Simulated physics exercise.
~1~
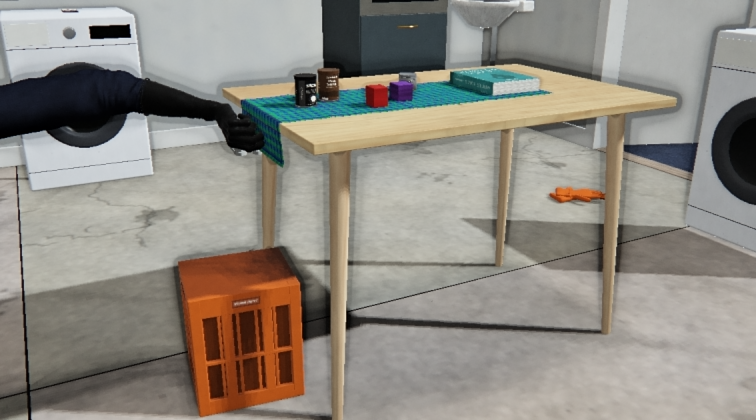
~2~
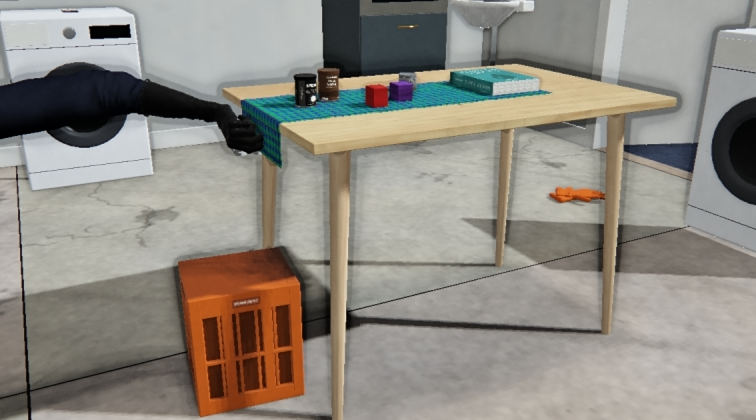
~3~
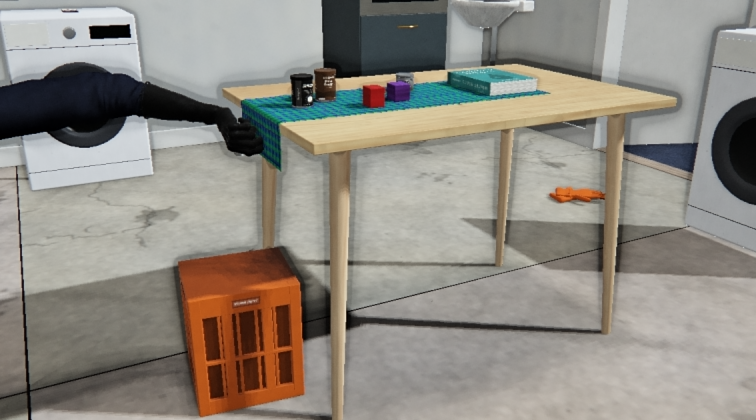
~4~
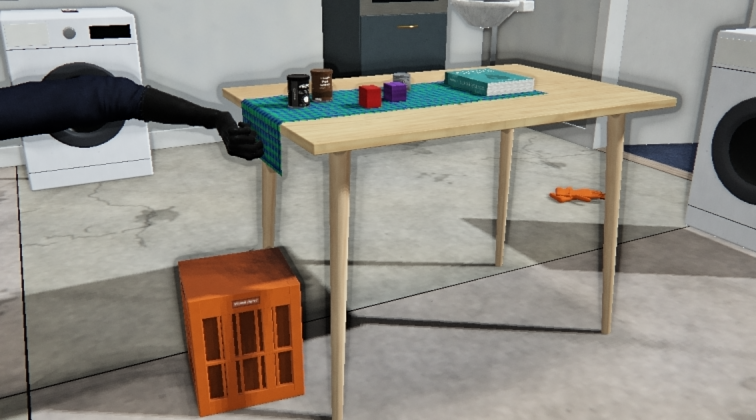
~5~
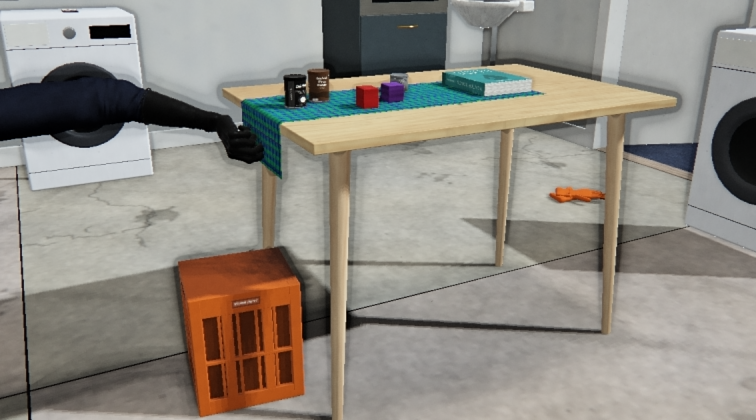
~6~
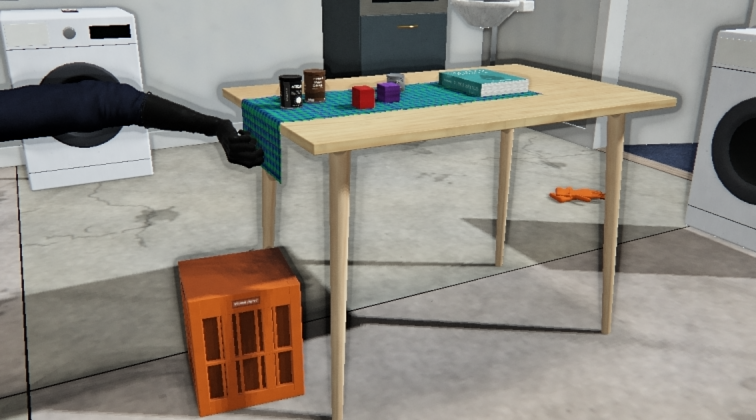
The video shows a black-gloved hand slowly pulling a teal cloth leftward over the near left edge of a wooden table, as the cans, small cubes, pot and book on it shift slightly left along with the cloth.
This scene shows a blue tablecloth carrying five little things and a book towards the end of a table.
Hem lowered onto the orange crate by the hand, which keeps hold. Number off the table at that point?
Off the edge: Three.
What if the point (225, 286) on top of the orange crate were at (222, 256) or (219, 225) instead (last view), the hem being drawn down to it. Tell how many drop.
The count would be 2 and then 1.
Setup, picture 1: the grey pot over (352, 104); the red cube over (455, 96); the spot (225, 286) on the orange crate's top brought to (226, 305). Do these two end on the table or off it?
The grey pot ends up off the top and the red cube ends up still on top.
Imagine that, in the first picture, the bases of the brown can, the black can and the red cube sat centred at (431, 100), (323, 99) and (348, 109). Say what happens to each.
Brown can: Still up. Black can: Off. Red cube: Off.
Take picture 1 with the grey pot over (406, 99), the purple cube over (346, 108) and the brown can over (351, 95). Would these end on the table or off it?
Grey pot - stays aboard, purple cube - leaves the top, brown can - leaves the top.
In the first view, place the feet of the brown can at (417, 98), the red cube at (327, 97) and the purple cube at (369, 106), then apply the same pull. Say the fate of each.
So the brown can stays aboard, the red cube leaves the top, and the purple cube leaves the top.
Soon after, hem near (263, 223); black can gone.
After that, hem on the crate; black can, brown can and red cube gone.
In the end, hem on the crate; black can, brown can and red cube gone. The count of fallen things is three.
